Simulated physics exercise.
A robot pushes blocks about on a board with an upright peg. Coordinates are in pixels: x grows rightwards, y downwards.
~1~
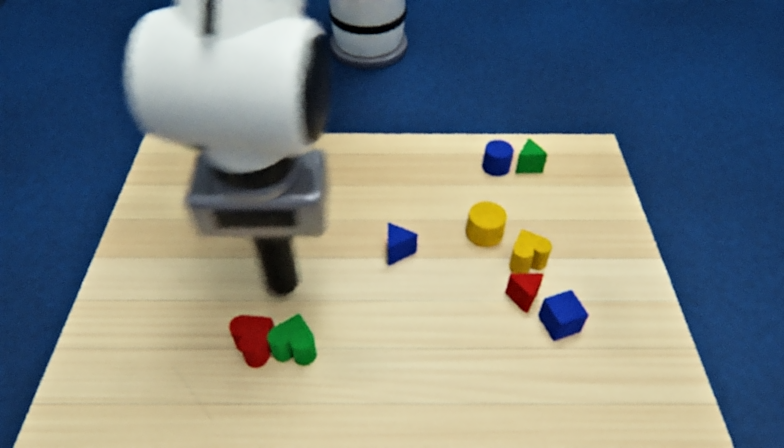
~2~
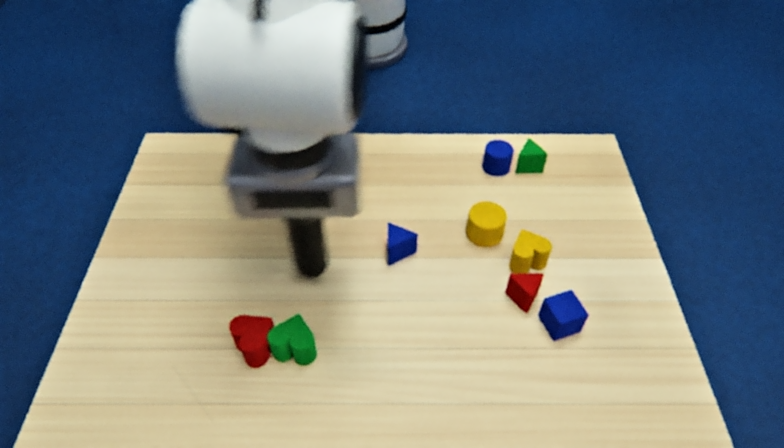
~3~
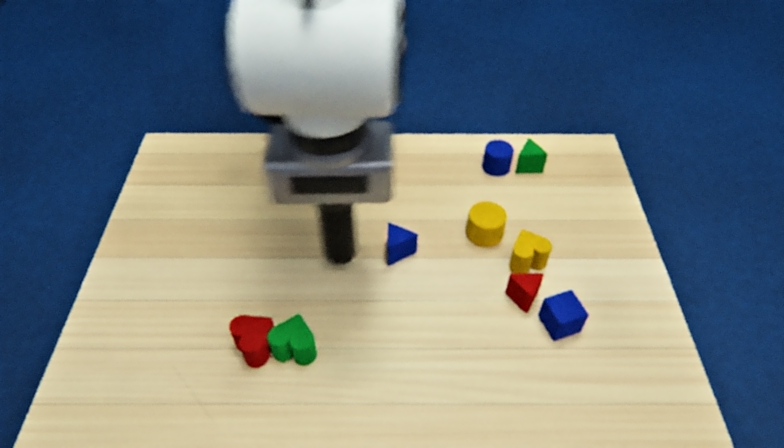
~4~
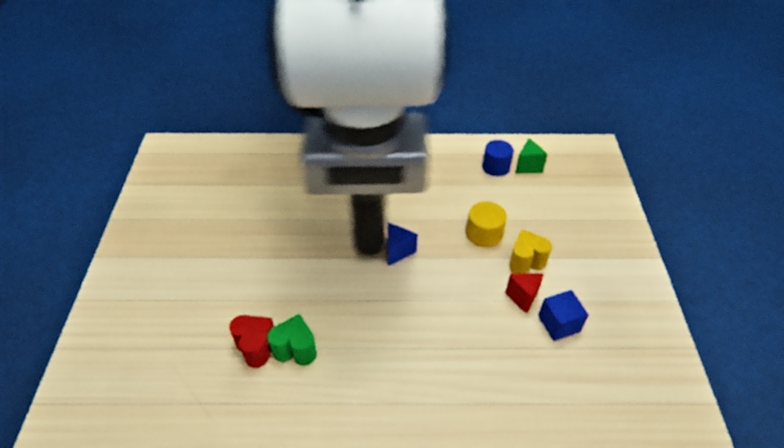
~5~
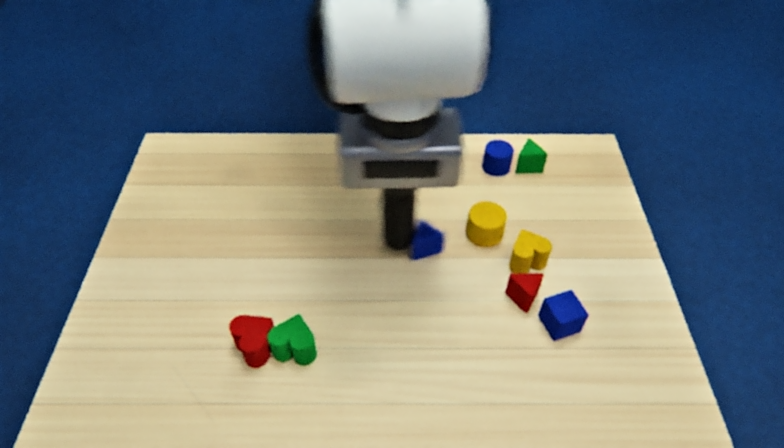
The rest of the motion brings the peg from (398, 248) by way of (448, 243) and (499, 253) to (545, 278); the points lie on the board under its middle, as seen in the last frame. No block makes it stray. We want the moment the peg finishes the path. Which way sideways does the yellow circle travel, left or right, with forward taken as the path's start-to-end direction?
It shifts to the left.
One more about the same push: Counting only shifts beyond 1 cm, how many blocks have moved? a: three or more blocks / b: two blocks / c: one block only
a (three or more blocks)
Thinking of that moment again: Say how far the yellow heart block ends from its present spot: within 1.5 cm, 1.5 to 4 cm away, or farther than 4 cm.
Above 4 cm.
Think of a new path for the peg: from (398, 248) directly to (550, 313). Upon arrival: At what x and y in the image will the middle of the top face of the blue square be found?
I'd say the blue square ends with its top centre at (597, 327).
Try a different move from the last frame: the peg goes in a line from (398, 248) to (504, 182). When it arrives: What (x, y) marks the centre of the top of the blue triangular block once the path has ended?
Put as a pixel place, it's (446, 227).
On the path given first. One third of the way, peg (450, 234); blue triangular block (478, 229); yellow circle (496, 212).
Two thirds of the way, peg (501, 245); blue triangular block (532, 238), turned 15° anticlockwise; yellow circle (511, 209); yellow heart block (556, 250), turned 30° clockwise.
At the end, peg (548, 269); blue triangular block (579, 257), turned 20° anticlockwise; yellow circle (511, 209); red triangular block not moved; yellow heart block (606, 269), turned 25° clockwise.
